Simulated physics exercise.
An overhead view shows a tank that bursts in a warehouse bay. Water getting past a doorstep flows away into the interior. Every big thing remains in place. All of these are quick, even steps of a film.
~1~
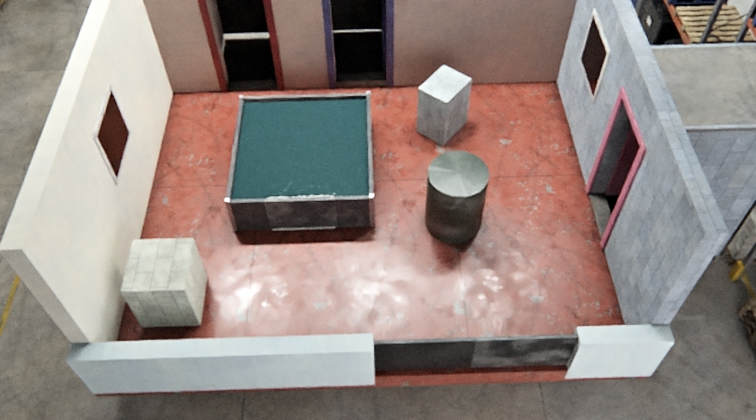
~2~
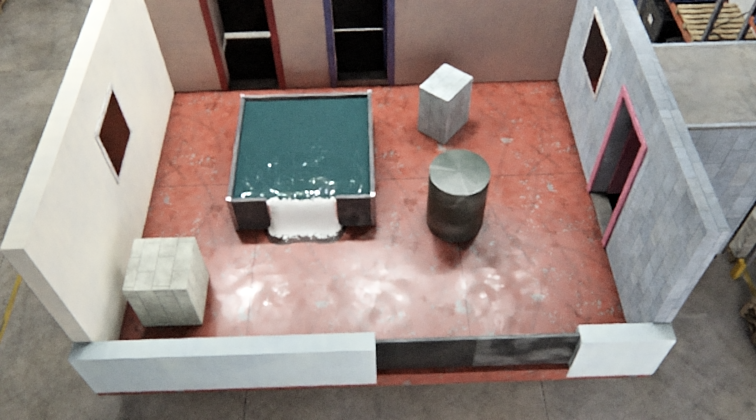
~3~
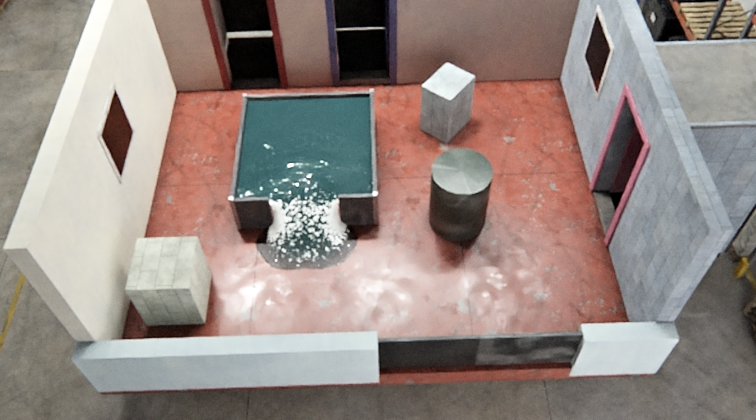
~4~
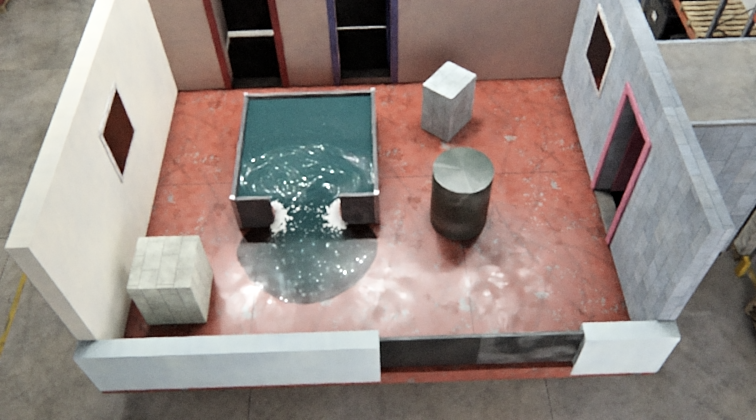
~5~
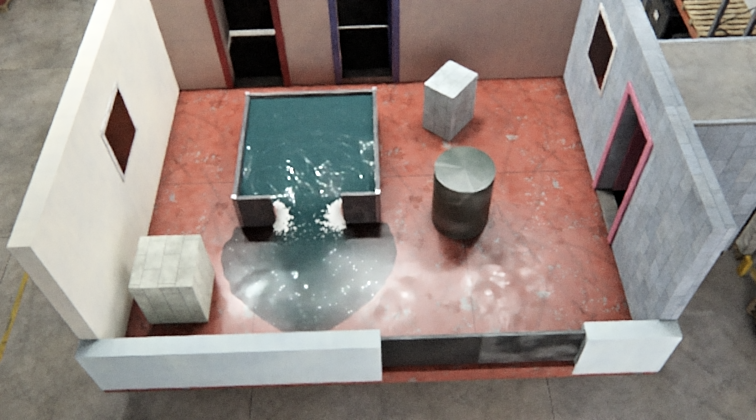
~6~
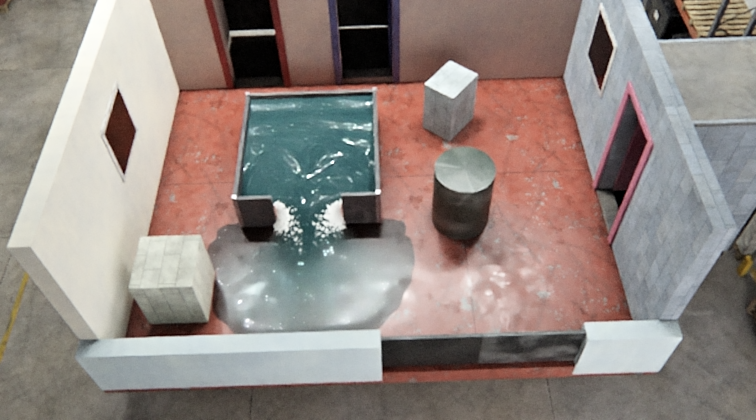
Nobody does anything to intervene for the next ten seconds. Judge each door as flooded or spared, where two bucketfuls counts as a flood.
The blue door is spared, the red door is flooded, the pink door is flooded.
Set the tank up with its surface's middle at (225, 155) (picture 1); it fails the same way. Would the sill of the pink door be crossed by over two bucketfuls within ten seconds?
One by one: The pink one exceeds the threshold.
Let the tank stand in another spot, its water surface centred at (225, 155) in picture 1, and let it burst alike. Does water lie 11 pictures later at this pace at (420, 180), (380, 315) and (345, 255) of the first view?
Bone-dry, soaked, bone-dry.
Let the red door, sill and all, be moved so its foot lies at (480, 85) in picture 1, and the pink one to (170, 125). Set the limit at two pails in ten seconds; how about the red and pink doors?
From what I can tell, the red door overshoots the mark; as for the pink door, it overshoots the mark.
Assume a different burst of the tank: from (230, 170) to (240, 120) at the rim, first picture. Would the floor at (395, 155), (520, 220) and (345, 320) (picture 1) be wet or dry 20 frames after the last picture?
First unwetted, second unwetted, third soaked.
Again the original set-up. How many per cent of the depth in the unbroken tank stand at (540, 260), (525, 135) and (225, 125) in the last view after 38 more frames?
In order: About 10, 6 and 8 in a hundred.
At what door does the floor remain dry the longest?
The blue door.
A moment on, water covers 20 % of the floor; the blue door not reached, the red door not reached, the pink door not reached.
Next, water covers 30 % of the floor; the blue door not reached, the red door not reached, the pink door not reached.
Then, water covers 50 % of the floor; the blue door not reached, the red door not reached, the pink door wet at the sill, nothing in.
Later, water covers 80 % of the floor; the blue door not reached, the red door under two buckets in, the pink door under two buckets in.
In the end, water covers 100 % of the floor; the blue door wet at the sill, nothing in, the red door over two buckets in, the pink door over two buckets in.
